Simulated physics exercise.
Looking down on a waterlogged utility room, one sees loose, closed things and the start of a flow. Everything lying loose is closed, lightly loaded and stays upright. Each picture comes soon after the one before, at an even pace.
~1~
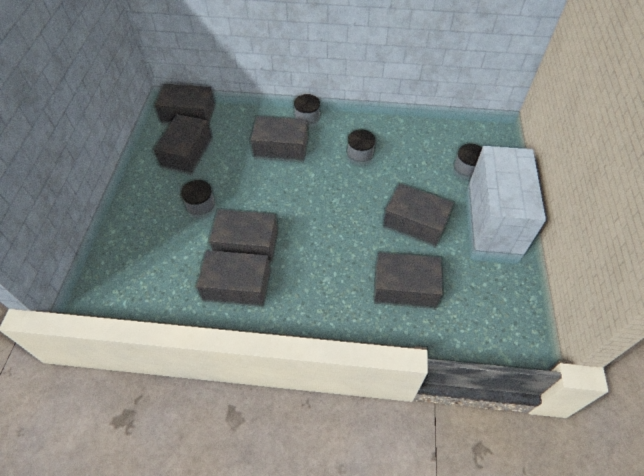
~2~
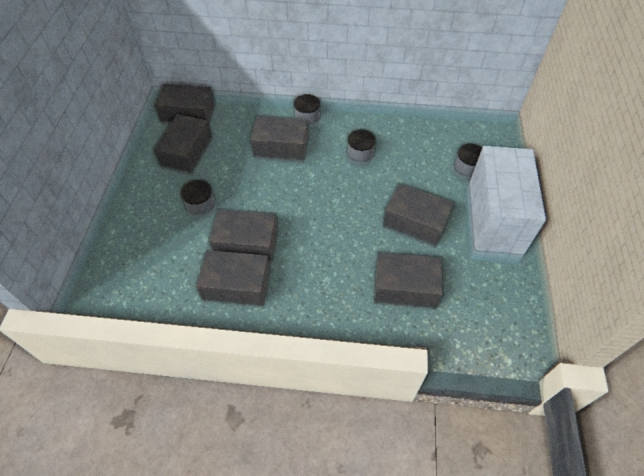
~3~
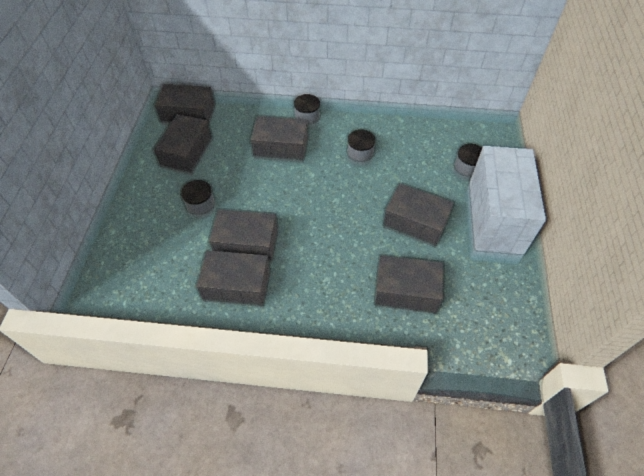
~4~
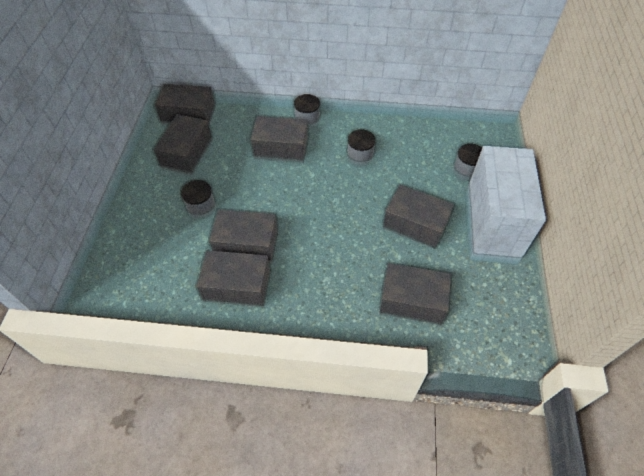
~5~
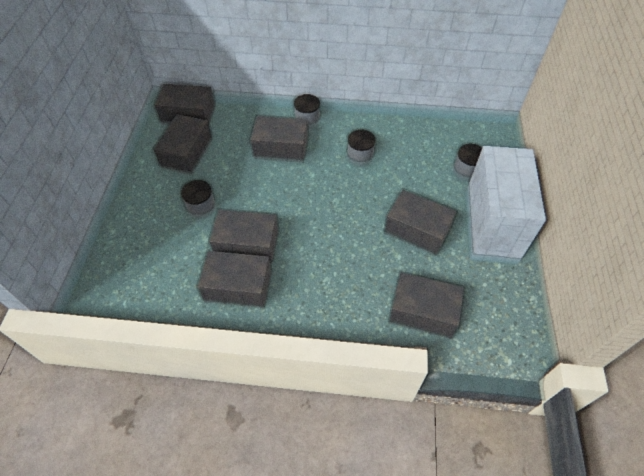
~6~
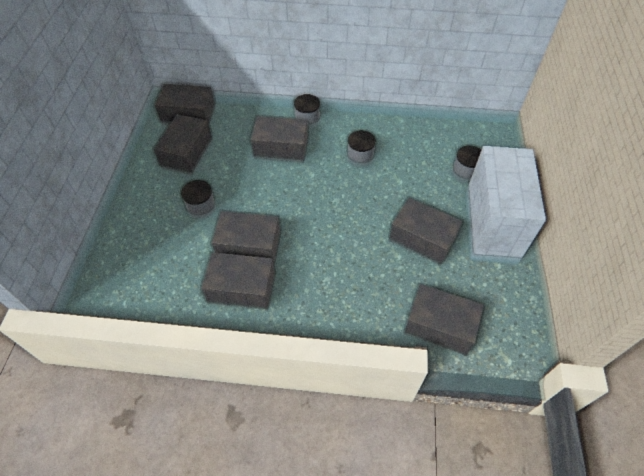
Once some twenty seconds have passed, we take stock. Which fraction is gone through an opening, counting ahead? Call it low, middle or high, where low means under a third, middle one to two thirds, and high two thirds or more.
Middle.
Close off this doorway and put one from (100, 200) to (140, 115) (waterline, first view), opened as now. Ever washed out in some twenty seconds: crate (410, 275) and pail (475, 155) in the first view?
In sequence, the two end up trapped and trapped.
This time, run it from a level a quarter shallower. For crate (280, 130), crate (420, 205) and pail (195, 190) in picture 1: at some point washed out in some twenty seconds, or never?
Object by object the verdict is never escapes, leaves, never escapes.
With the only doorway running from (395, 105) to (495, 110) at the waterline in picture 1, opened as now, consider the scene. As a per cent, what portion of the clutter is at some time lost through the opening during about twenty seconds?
I'd put it at 60 %.
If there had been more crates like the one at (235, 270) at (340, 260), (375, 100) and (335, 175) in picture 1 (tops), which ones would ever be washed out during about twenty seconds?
Copy one leaves the room, copy two never leaves, copy three leaves the room.
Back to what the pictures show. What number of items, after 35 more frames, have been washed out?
4.
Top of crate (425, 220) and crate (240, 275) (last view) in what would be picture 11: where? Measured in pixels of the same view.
I'd say around (493, 300) for the first and around (280, 286) for the second.
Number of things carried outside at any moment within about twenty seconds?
My tally gives 6.
A moment on, 1 of 11 are out; 10 afloat.
Next, 2 of 11 are out; 9 afloat.
Later, 4 of 11 are out; 7 afloat.
In the end, 6 of 11 are out; 4 afloat.
